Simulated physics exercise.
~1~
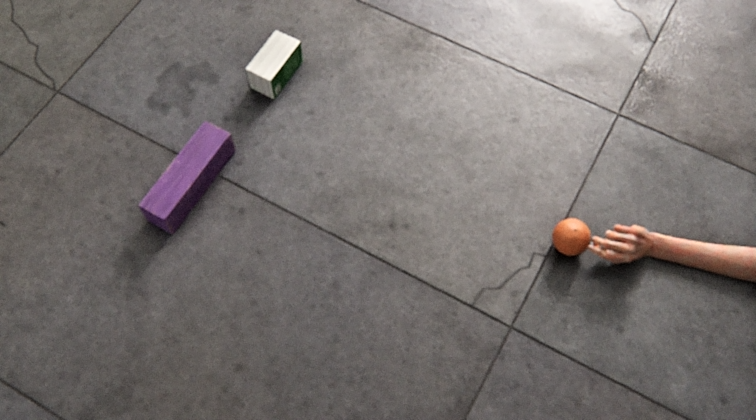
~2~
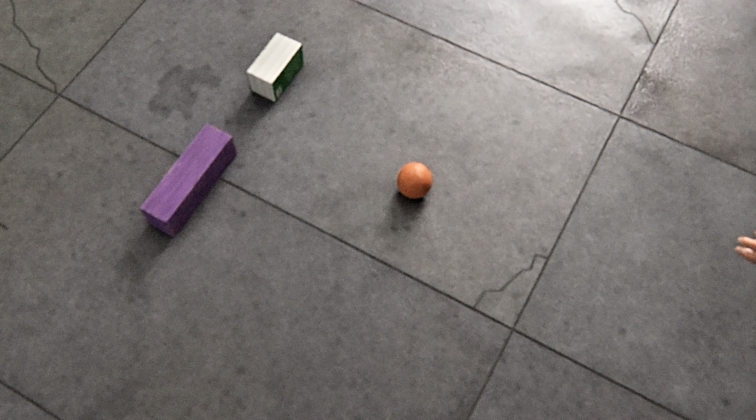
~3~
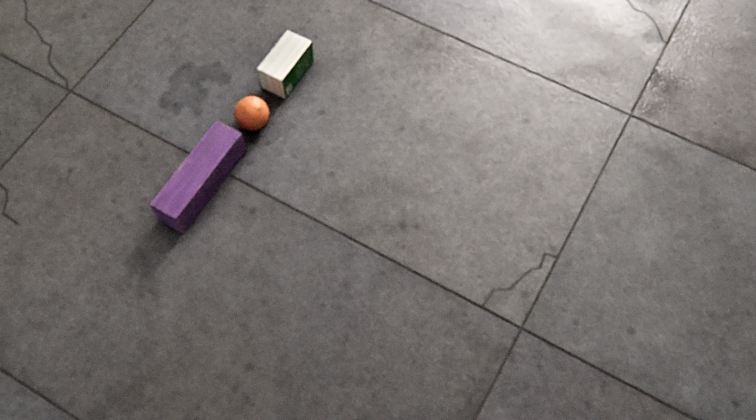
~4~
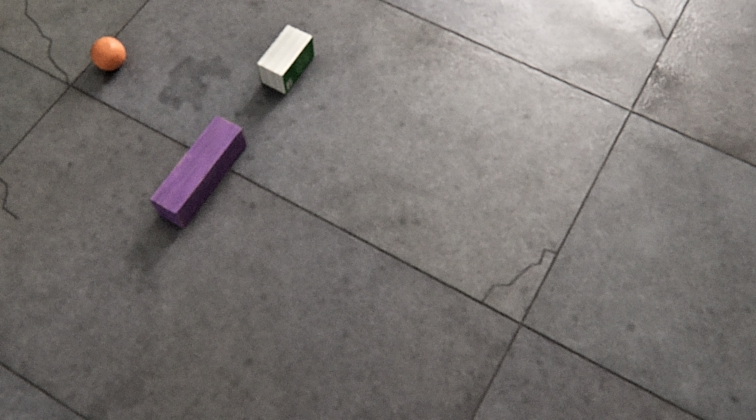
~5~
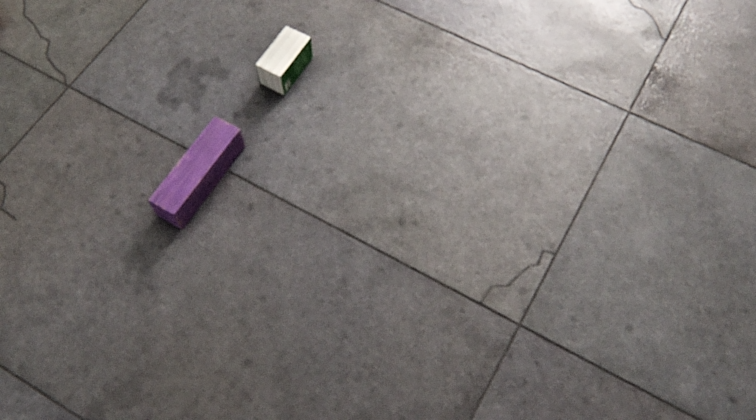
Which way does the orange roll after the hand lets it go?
The orange rolls to the left, away from the hand.
On a grey, cracked tiled floor, a hand sends an orange rolling left and draws back out of view. The orange passes through the narrow gap between a purple block and a green and white object, then rolls on out of sight, leaving both standing in place.
